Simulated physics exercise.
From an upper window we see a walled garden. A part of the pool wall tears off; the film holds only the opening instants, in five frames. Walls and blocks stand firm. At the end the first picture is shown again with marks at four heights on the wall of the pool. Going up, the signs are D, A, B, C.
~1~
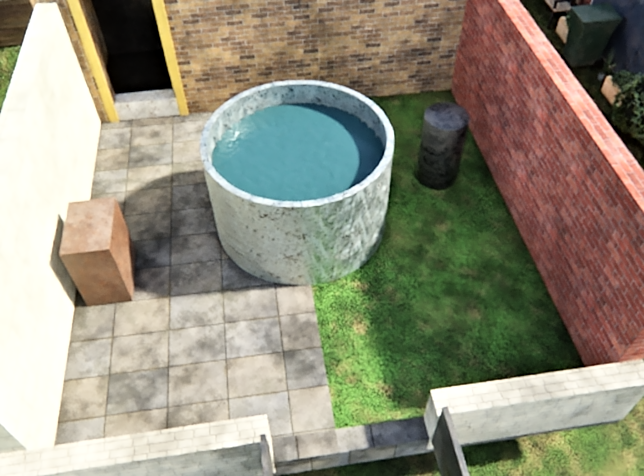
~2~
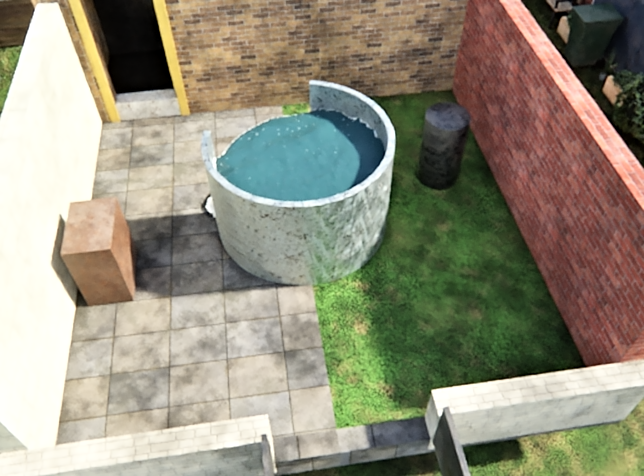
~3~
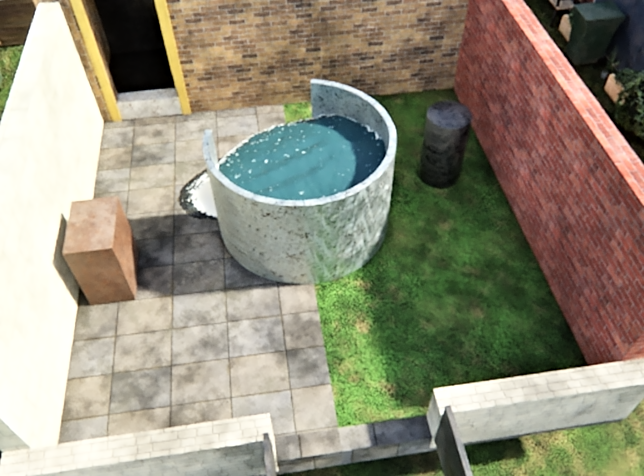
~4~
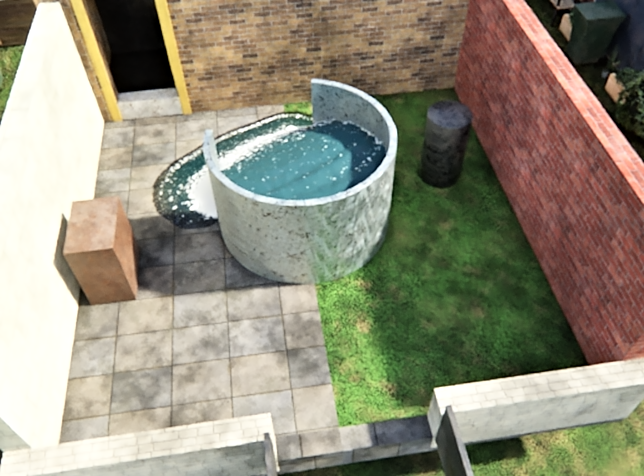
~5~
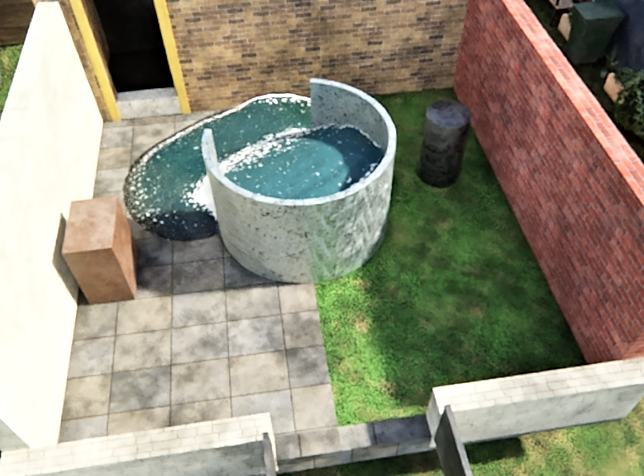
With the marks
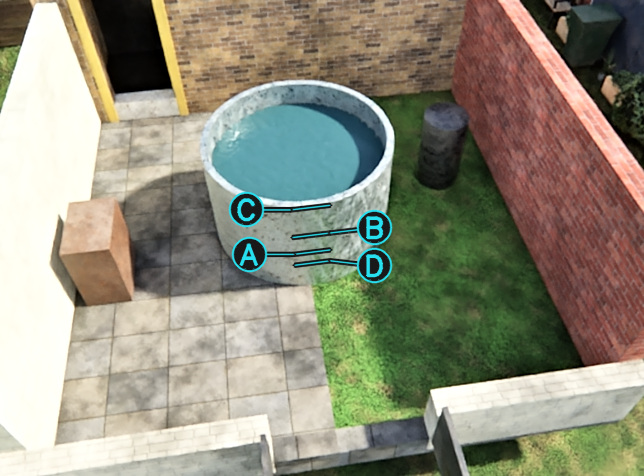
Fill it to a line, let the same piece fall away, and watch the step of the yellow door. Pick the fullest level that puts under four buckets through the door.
Line A.
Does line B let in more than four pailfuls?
Yes.
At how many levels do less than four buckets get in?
Two of the four.
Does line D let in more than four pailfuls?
No, not at all.
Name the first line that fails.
The answer is B.
On the marked copy, A at (312, 252); B at (311, 235); C at (310, 207); D at (312, 263); from the bottom up D, A, B, C.
With A, a bucket or two gets in.
With B, about 9 bucketfuls get in.
With C, dozens of bucketfuls pour in.
With D, nothing gets over.
